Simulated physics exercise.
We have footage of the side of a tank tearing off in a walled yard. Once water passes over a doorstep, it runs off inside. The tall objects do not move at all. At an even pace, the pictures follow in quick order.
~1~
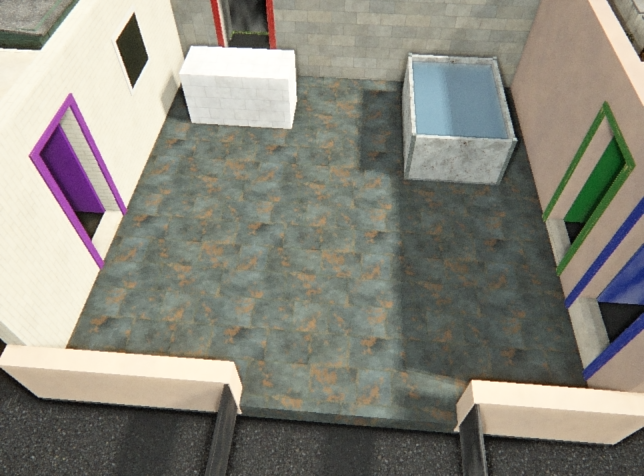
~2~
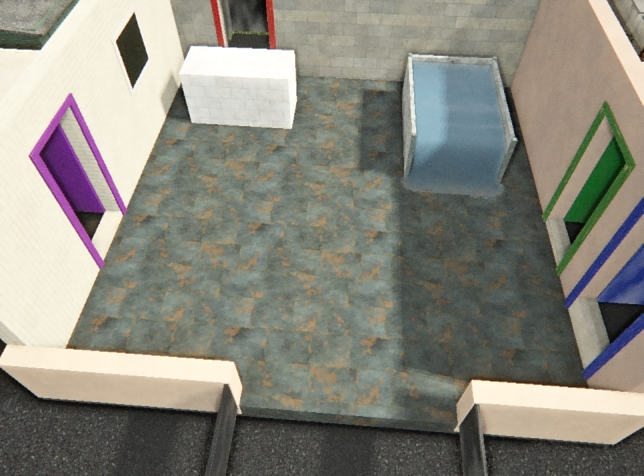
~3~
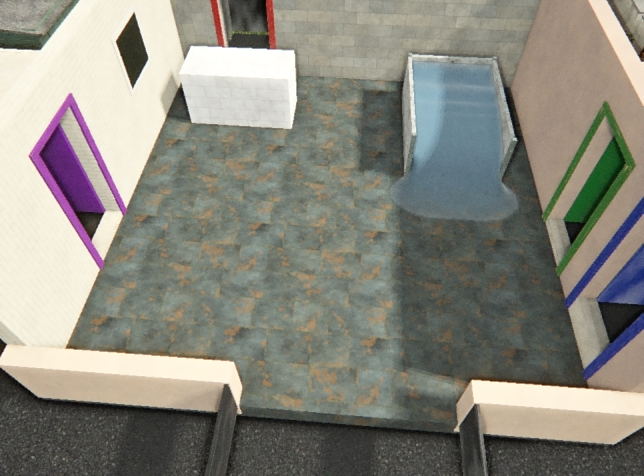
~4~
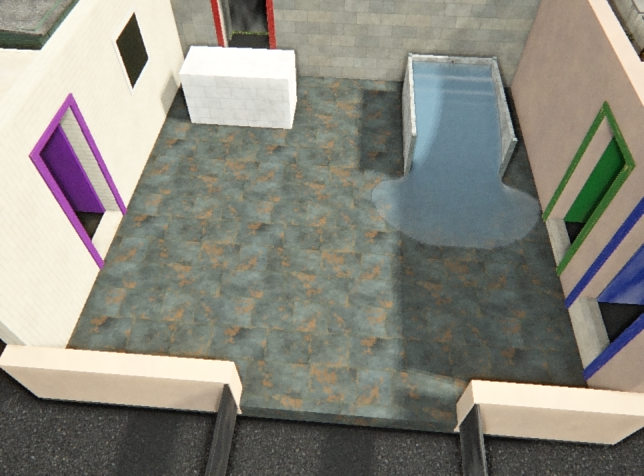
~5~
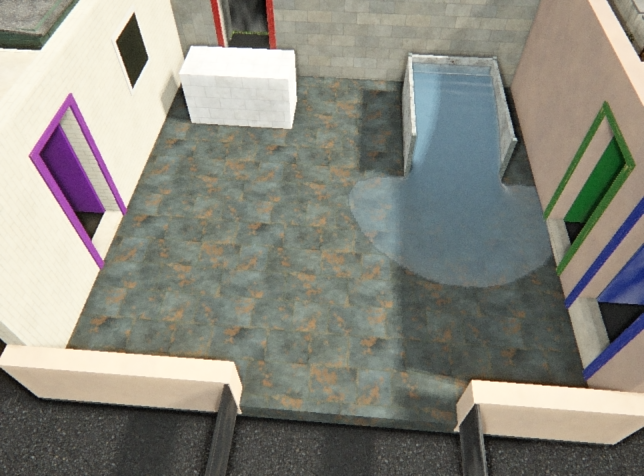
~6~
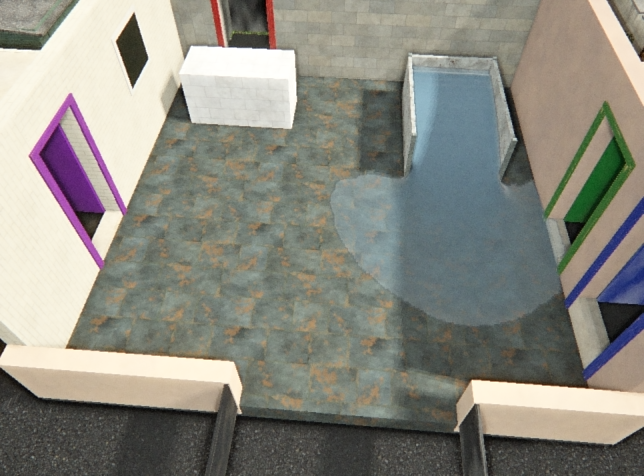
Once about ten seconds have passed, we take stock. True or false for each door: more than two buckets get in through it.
The green door: True; the red door: False; the blue door: False; the purple door: False.
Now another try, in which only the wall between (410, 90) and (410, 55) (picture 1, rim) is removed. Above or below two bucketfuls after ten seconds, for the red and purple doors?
Looking at both, the red one exceeds the mark while the purple one falls short.
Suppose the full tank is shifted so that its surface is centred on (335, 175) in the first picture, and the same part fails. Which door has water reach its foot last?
Answer: The red one.
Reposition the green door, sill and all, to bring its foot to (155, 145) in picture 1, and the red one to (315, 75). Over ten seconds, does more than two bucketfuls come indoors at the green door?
Green door falls short.
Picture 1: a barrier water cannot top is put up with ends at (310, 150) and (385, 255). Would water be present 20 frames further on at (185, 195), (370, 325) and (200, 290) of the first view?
Point by point: First not reached, second submerged, third not reached.
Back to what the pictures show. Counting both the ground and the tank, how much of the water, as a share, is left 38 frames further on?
Near 64 percent, give or take.
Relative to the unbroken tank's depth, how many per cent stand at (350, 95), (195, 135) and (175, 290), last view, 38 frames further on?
About 0, 0 and 6 percent, in that order.
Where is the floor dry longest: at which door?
I'd go with the one in red.
A moment on, water covers 35 % of the floor; the green door under two buckets in, the red door not reached, the blue door wet at the sill, nothing in, the purple door not reached.
Next, water covers 40 % of the floor; the green door over two buckets in, the red door not reached, the blue door wet at the sill, nothing in, the purple door not reached.
Then, water covers 45 % of the floor; the green door over two buckets in, the red door not reached, the blue door under two buckets in, the purple door not reached.
Later, water covers 55 % of the floor; the green door over two buckets in, the red door not reached, the blue door under two buckets in, the purple door wet at the sill, nothing in.
In the end, water covers 90 % of the floor; the green door over two buckets in, the red door wet at the sill, nothing in, the blue door under two buckets in, the purple door wet at the sill, nothing in.
